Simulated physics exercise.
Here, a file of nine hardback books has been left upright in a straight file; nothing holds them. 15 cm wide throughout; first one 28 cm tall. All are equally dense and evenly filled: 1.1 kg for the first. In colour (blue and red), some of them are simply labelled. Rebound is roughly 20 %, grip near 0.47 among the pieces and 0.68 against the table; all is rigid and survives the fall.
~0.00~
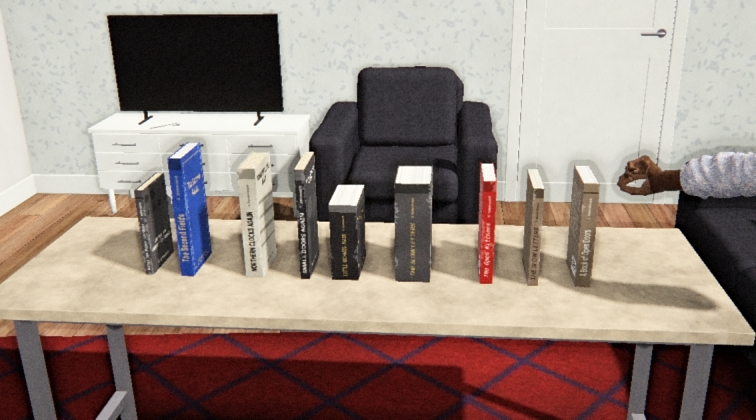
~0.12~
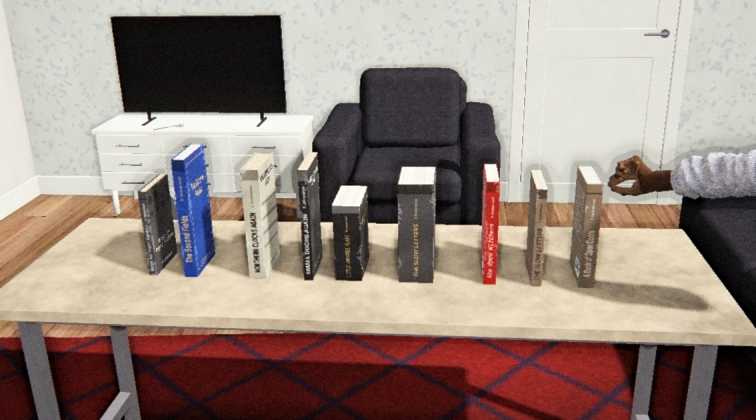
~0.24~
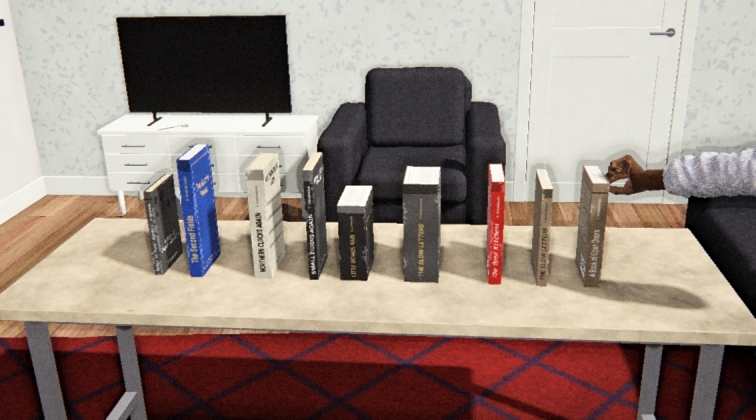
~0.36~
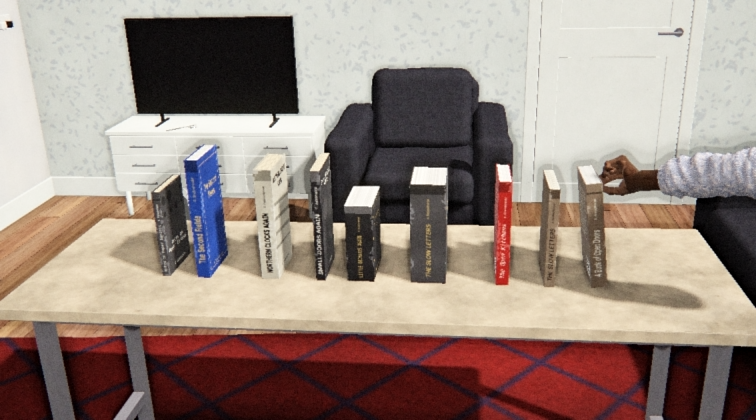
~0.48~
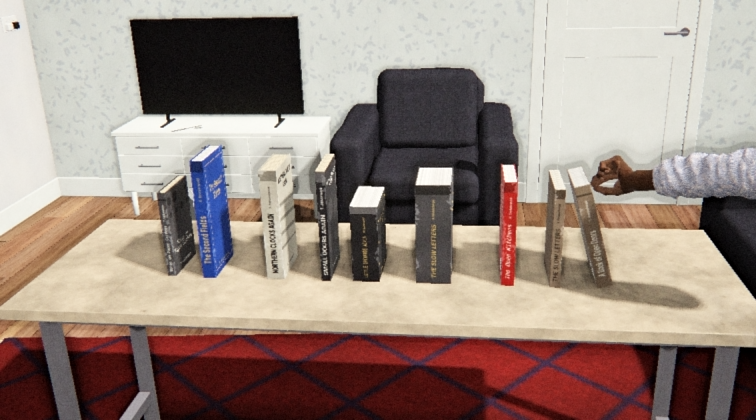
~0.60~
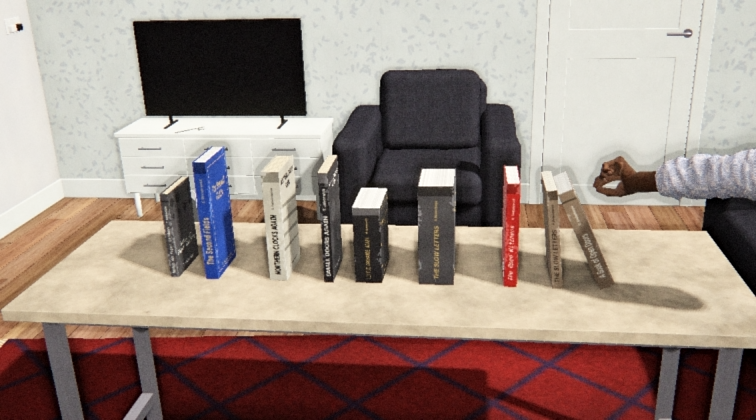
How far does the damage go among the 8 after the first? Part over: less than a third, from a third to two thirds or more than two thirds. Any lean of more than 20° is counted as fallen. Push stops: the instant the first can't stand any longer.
Above two thirds.
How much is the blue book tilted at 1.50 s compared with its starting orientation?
My estimate is close to 0°.
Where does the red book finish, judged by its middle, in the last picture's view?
In the last picture it sits at roughly (457, 248).
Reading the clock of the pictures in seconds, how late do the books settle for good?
2.0 s, give or take.
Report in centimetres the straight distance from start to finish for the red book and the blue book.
For red it's 20 cm, and for blue it's 20 cm.
Around 0.90 s, 2 of the 8 other books over; red book tipped 30°.
Around 1.50 s, 5 of the 8 other books over; red book tipped 63°.
Around 1.78 s, 8 of the 8 other books over; blue book tipped 69°; red book tipped 66°.
Finally (2.4 s), 8 of the 8 other books over; blue book lying flat; red book tipped 66°. That is 100 per cent. Not one is left standing. Seen by the last camera, middles, blue book near (145, 253), red book near (457, 248).
